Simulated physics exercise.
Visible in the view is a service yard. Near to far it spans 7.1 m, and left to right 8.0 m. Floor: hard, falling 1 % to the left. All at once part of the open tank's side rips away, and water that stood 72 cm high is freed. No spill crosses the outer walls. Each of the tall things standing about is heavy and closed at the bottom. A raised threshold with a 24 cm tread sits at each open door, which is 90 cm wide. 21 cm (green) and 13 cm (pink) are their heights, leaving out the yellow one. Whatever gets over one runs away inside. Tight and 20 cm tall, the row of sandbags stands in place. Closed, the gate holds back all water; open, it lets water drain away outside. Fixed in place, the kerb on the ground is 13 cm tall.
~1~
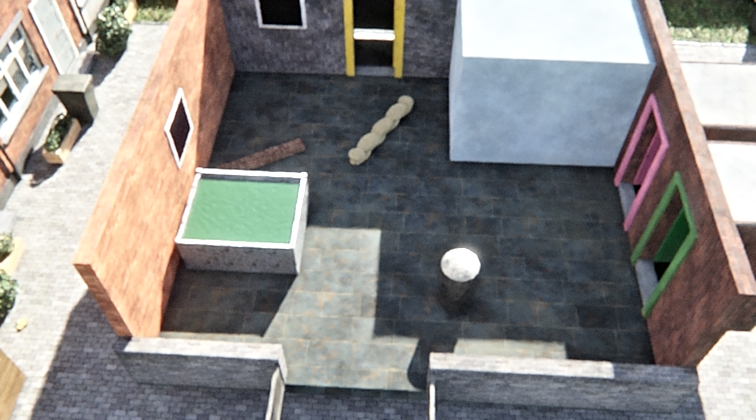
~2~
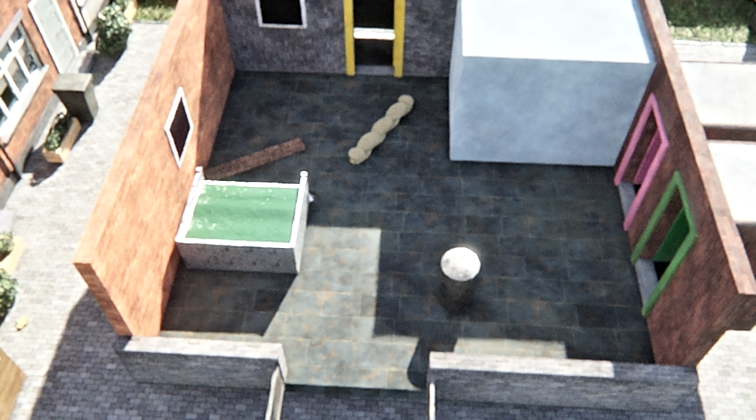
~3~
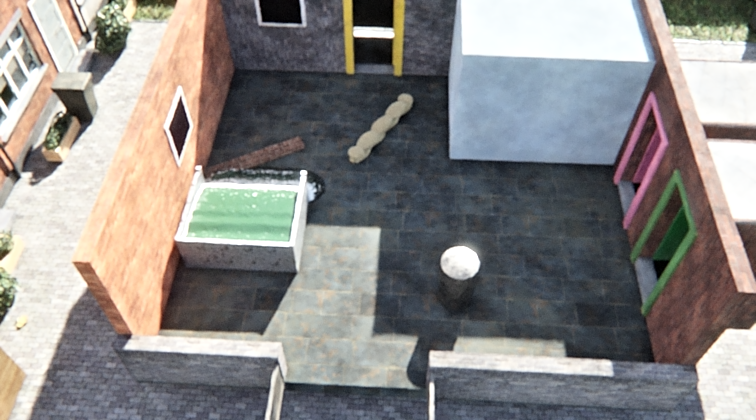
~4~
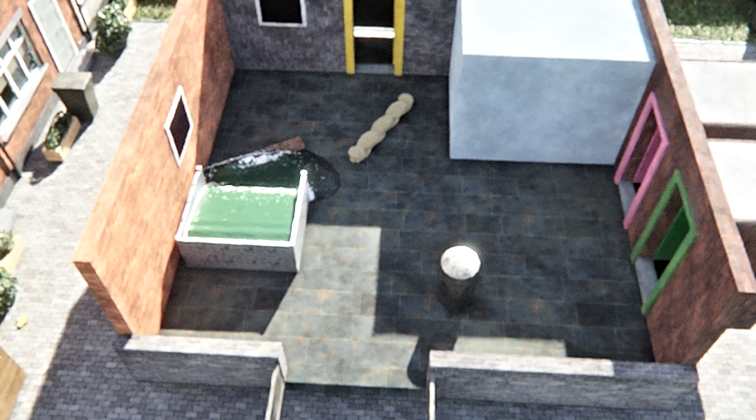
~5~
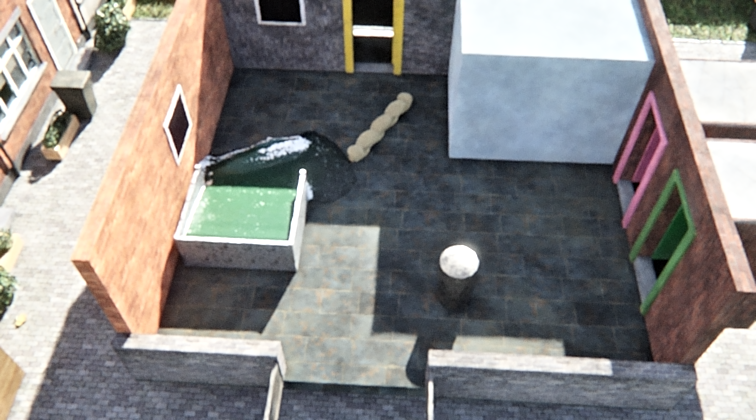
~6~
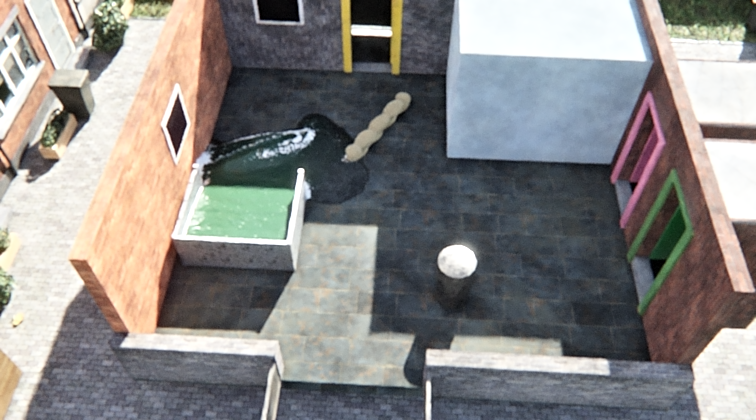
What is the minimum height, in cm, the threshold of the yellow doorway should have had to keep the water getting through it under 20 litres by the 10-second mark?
19 cm.
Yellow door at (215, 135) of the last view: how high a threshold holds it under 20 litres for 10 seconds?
It needs roughly 9.5 cm.
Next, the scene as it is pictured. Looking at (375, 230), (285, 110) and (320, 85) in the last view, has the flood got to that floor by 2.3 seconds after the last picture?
Point by point: Bone dry, then soaked, then soaked.
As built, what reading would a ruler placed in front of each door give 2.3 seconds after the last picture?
Lab note, cm: Green 0; pink 0; yellow 20.
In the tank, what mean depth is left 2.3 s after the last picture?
It averages roughly 12 centimetres.
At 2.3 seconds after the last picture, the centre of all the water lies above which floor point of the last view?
I'd say around (292, 138).
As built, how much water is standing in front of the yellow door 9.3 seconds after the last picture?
Depth: Near 3.0 cm.
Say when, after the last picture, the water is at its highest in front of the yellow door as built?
Peak time: About 2.0 s.
Then, 0.7 s after the last picture water covers 25 % of the floor, deepest (38 cm) near (229, 172); 2 cm at the yellow door, 0 litres in over its 5 cm threshold.
Then, 2.3 s after the last picture water covers 35 % of the floor, deepest (24 cm) near (226, 90); 20 cm at the yellow door, 114 litres in over its 5 cm threshold.
Then, 9.3 s after the last picture water covers 75 % of the floor, deepest (12 cm) near (208, 151); 3 cm at the yellow door, 240 litres in over its 5 cm threshold.
At the yellow door as built, the water peaked near 20 cm, 2.1 s after the last picture.
Run again over the same 10 s with other heights there, 32 litres in over 17 cm, 5 litres over 23 cm. The limit of 20 litres is kept from about 19 cm up.
